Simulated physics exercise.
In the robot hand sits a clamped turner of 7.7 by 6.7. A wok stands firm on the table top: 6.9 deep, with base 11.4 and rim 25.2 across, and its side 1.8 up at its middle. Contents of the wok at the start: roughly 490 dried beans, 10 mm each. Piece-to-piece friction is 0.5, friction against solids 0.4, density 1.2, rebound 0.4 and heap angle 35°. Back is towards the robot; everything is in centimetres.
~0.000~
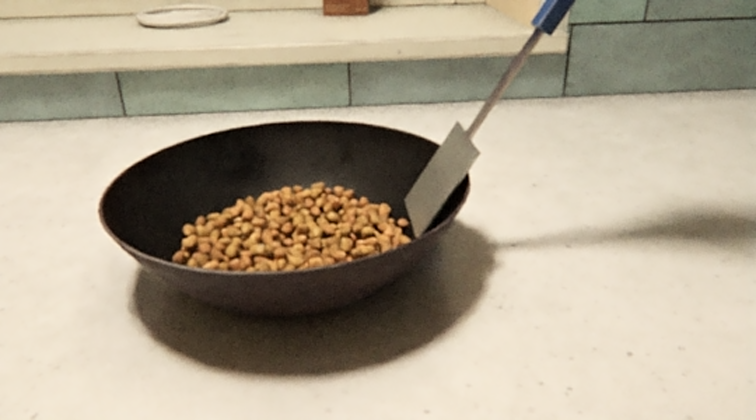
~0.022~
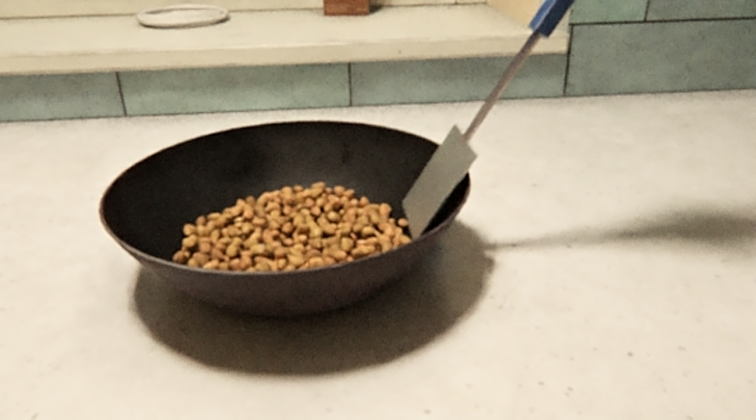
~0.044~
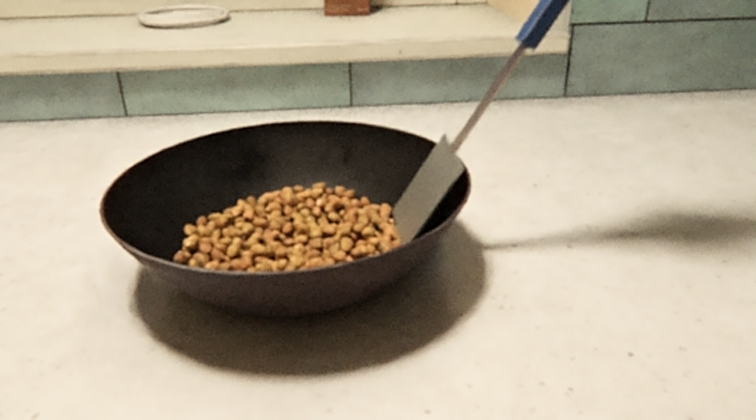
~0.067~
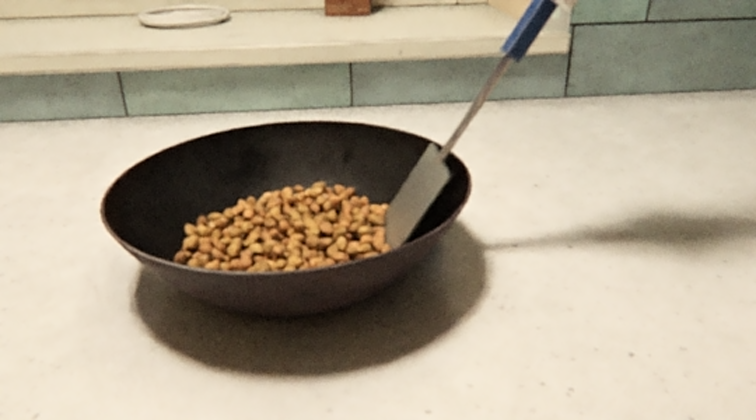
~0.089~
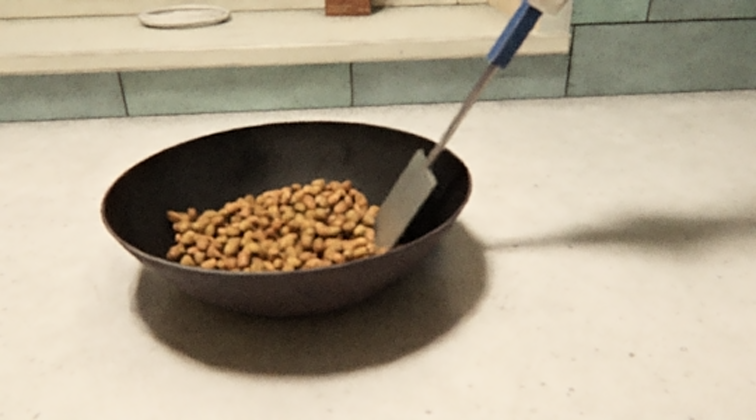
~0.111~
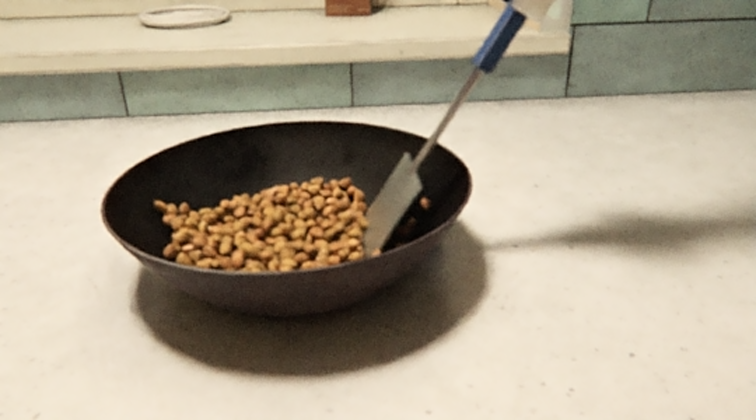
A robot hand, barely in view at the upper right, moved a blue-handled turner down and left into a black wok on a pale counter, nudging the heap of brown beans a little leftward.
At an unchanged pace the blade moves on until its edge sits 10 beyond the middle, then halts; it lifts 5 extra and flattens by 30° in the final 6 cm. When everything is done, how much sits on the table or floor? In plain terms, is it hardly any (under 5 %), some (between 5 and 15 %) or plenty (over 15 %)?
Some - between 5 and 15 %.
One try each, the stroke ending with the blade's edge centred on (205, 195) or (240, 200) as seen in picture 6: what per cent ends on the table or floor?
Close to 0 and close to 0 per cent, respectively.
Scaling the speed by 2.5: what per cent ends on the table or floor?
Estimate: Close to 25 %.
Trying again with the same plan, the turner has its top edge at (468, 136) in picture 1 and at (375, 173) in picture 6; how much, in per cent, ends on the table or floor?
Close to 20 in a hundred.
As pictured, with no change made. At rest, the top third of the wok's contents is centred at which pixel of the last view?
It is centred around (195, 227).
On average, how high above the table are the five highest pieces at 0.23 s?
Height: Some 7 cm.
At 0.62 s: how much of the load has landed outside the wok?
Roughly 4 percent.
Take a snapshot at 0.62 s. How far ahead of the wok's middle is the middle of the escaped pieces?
I'd say some 18 centimetres.
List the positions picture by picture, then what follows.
The first picture shows turner top edge at (468, 136), sloping 58°; upper third of the load around (293, 235), from x 180 to 405, top at y 190; 494 in the wok.
The second picture shows turner top edge at (466, 138), sloping 58°; upper third of the load around (293, 235), from x 180 to 405, top at y 190.
The third picture shows turner top edge at (454, 149), sloping 58°; upper third of the load around (294, 235), from x 180 to 405, top at y 190.
The fourth picture shows turner top edge at (441, 159), sloping 58°; upper third of the load around (295, 233), from x 180 to 405, top at y 190.
The fifth picture shows turner top edge at (427, 166), sloping 58°; upper third of the load around (285, 233), from x 175 to 400, top at y 185.
The sixth picture shows turner top edge at (414, 170), sloping 58°; upper third of the load around (274, 233), from x 160 to 425, top at y 185; 494 in the wok.
By 0.23 s, sloping 58°, highest piece 8 above the table; 493 in the wok, 1 on the blade or in flight.
By 0.36 s, sloping 46°, highest piece 8 above the table; 493 in the wok, 1 on the table or floor.
By 0.62 s, sloping 28°, highest piece 9 above the table; 447 in the wok, 21 on the table or floor, 26 on the blade or in flight.
By 1.67 s, sloping 28°, highest piece 7 above the table; 447 in the wok, 47 on the table or floor.
Final count, 447 in the wok, 47 on the table or floor. That is 10 % on the table or floor.
